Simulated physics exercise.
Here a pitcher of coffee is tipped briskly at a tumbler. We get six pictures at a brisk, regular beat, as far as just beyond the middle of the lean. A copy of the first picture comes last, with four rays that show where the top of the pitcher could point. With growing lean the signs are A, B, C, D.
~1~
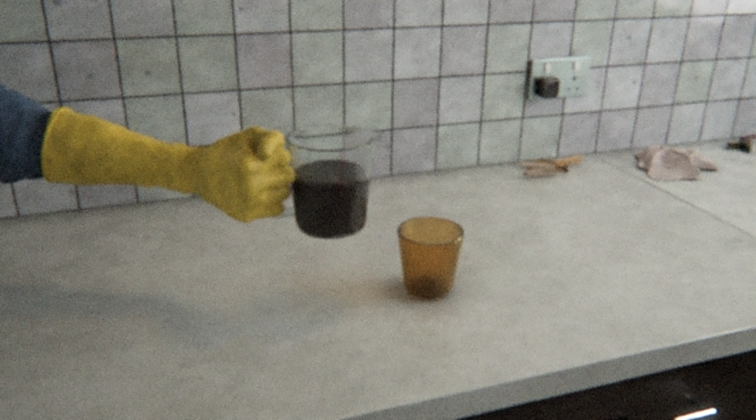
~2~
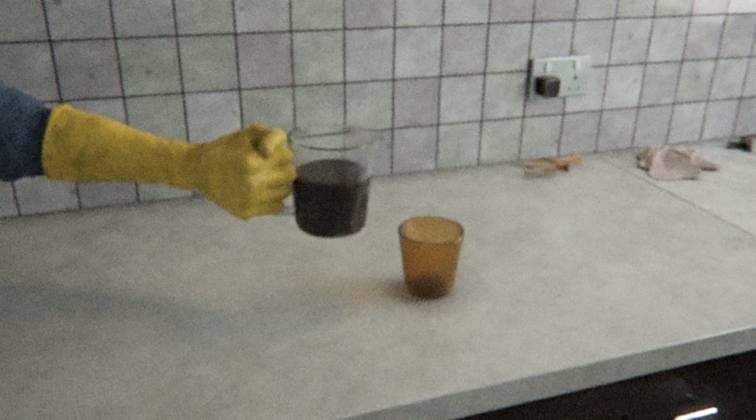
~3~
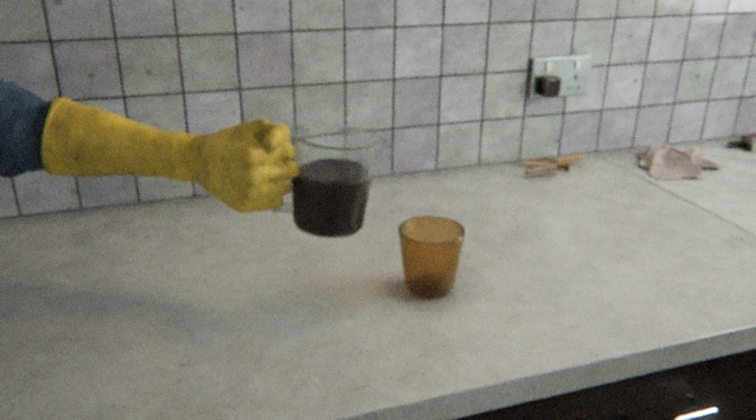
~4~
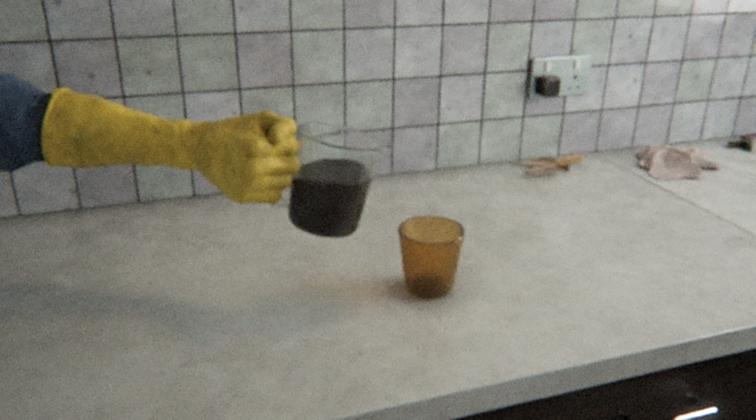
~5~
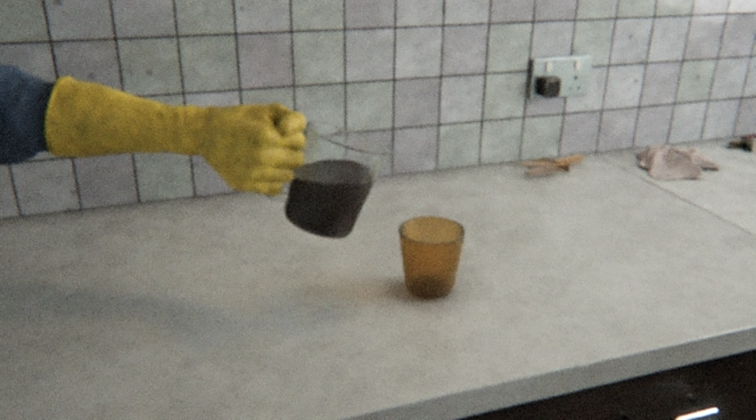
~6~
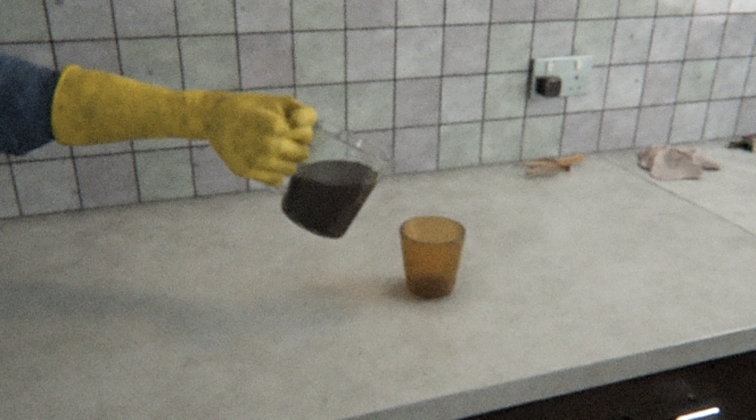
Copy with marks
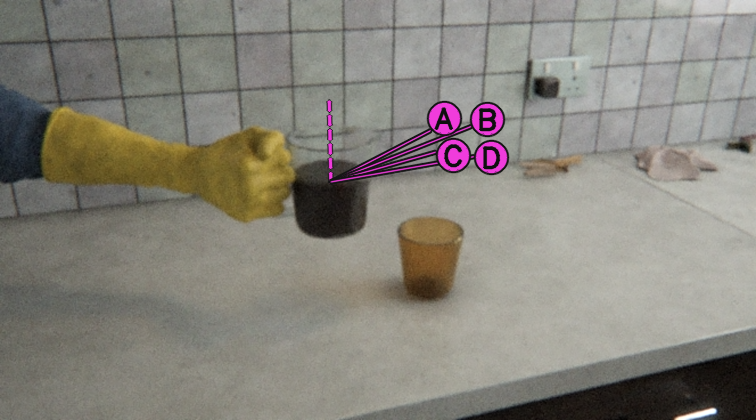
On a kitchen counter, a yellow-gloved hand tilts a glass pitcher of dark liquid rightward.
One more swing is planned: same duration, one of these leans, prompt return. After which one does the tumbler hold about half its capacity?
Choose A.
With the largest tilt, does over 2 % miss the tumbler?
Yes.
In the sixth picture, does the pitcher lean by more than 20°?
Yes, it does.
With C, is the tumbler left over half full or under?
Over half.
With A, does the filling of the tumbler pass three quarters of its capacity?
No, it does not.
On the marked copy, A at (430, 130); B at (471, 126); C at (435, 152); D at (474, 156).
With A, the tumbler ends with about 48 % of what it can hold.
With B, the tumbler ends with about 62 % of what it can hold.
With C, the tumbler ends with about 72 % of what it can hold; 5 % of the coffee is spilt.
With D, the tumbler ends with about 69 % of what it can hold; 18 % of the coffee is spilt.
